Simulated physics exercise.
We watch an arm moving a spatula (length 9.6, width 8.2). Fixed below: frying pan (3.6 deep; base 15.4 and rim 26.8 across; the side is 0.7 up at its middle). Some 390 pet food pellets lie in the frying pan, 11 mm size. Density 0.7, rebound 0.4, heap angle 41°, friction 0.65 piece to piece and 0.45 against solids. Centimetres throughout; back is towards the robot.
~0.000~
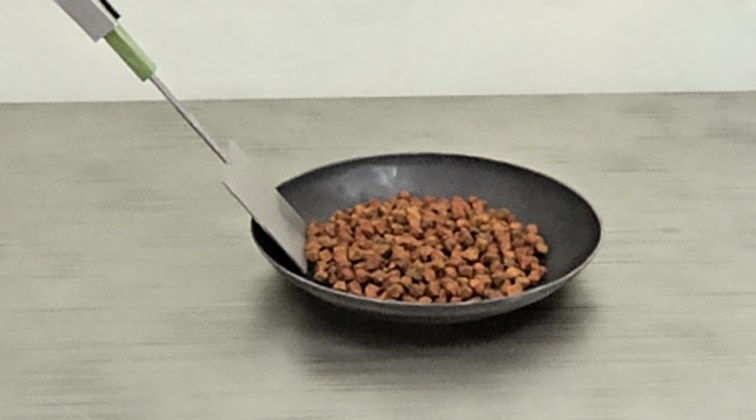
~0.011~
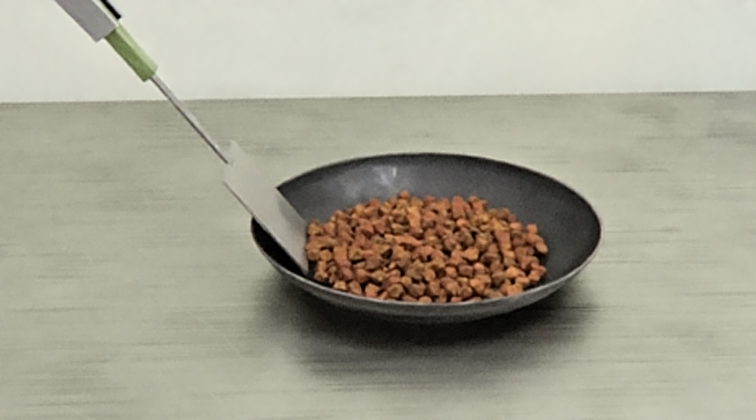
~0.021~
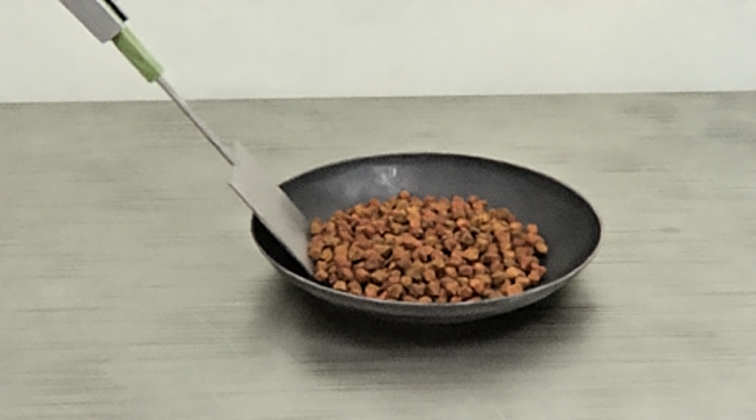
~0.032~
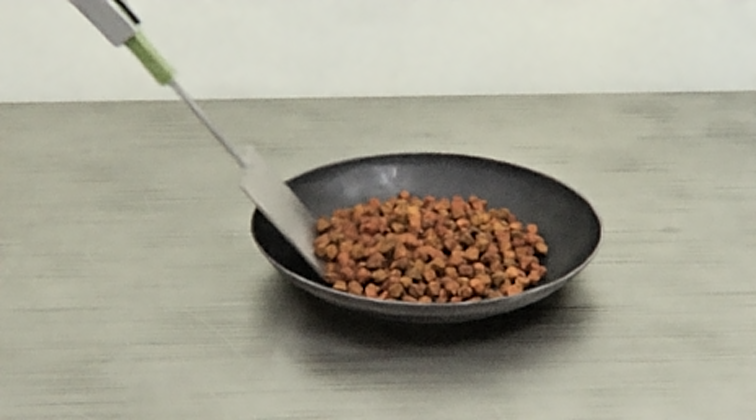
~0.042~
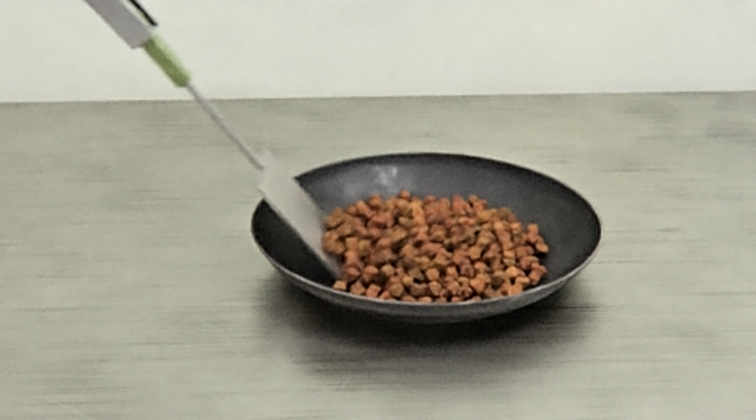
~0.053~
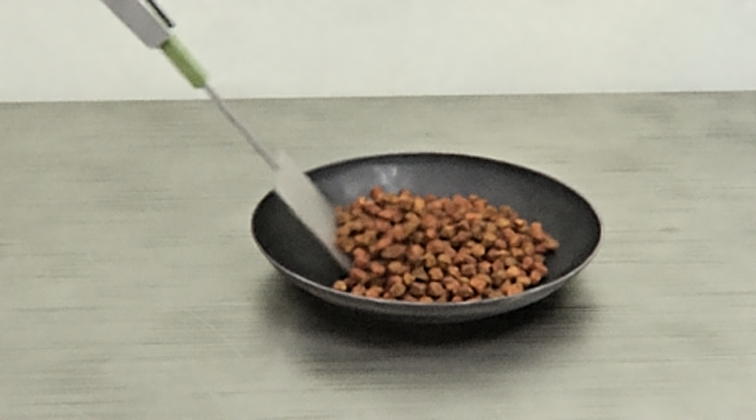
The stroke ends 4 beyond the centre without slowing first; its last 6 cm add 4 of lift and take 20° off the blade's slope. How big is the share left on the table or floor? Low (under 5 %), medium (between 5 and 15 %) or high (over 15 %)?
Answer: Medium; between 5 and 15 % of the pet food pellets finish on the table or floor.
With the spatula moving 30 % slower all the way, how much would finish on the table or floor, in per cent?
In that case some 0 per cent.
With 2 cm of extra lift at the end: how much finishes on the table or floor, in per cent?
About 5 per cent.
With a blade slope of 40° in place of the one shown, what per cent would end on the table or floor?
Then about 10 per cent.
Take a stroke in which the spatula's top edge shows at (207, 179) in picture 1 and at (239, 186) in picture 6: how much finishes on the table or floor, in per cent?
Some 0 per cent.
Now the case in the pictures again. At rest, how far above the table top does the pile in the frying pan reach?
Some 4.5 cm.
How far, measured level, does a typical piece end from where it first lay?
About 5 cm.
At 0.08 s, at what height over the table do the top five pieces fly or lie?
Roughly 6 cm.
After 0.08 s, sloping 52°, highest piece 7 above the table; 388 in the frying pan.
After 0.10 s, sloping 46°, highest piece 9 above the table; 387 in the frying pan, 1 on the blade or in flight.
After 0.32 s, sloping 33°, highest piece 4 above the table; 350 in the frying pan, 37 on the table or floor, 1 on the blade or in flight.
After 1.37 s, sloping 33°, highest piece 4 above the table; 349 in the frying pan, 39 on the table or floor.
At rest, 349 in the frying pan, 39 on the table or floor. That is 10 % on the table or floor.
